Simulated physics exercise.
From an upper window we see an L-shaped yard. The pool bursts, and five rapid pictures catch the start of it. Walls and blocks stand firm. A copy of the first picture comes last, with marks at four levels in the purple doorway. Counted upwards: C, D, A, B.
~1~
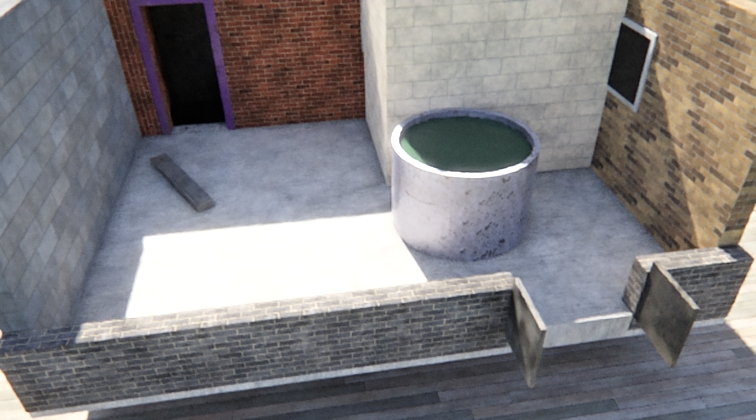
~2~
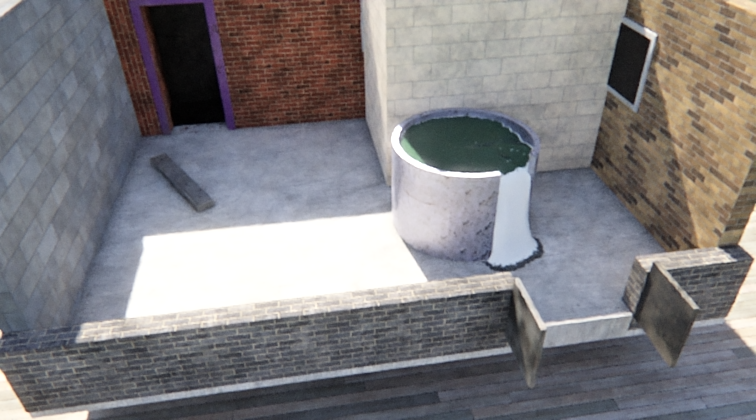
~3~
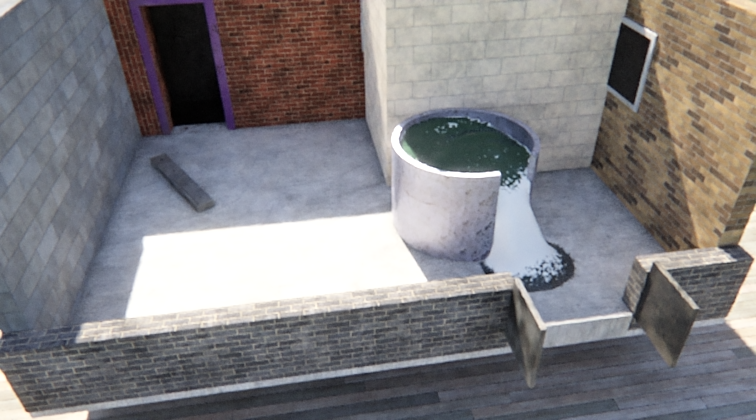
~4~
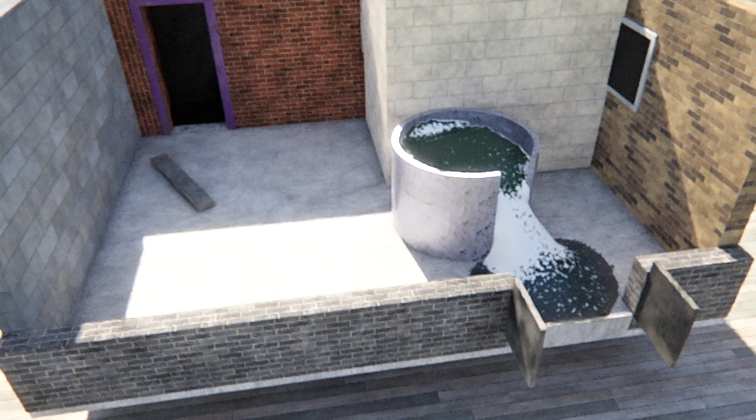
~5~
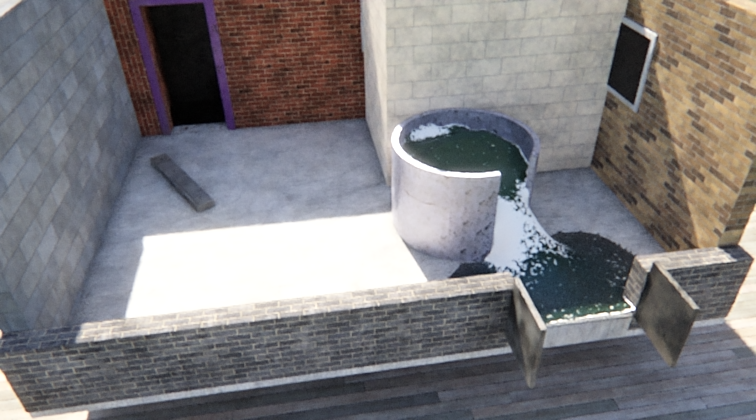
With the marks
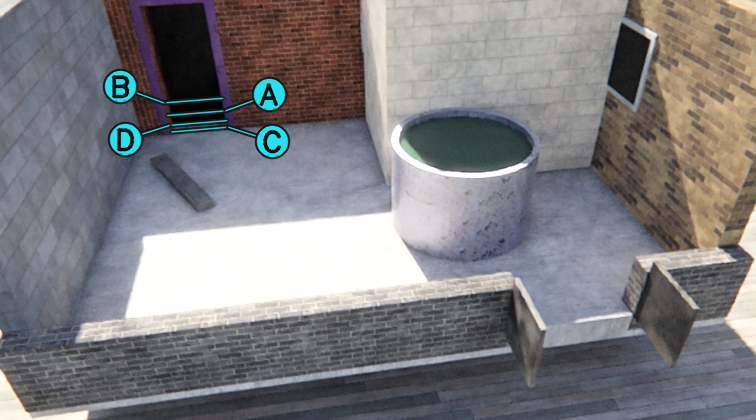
We see a walled yard with a round concrete tank of dark green water; water pours through a gap in the tank's right side, foams down onto the paving, and spreads in a widening pool to the open gate.
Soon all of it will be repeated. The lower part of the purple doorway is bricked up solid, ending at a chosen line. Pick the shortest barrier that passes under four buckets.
C is the one.
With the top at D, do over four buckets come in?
No.
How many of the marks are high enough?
All four.
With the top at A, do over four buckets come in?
No, not at all.
In cyan, A at (196, 113); B at (193, 100); C at (200, 129); D at (198, 122); from the bottom up C, D, A, B.
With A, nothing gets over.
With B, nothing gets over.
With C, nothing gets over.
With D, nothing gets over.
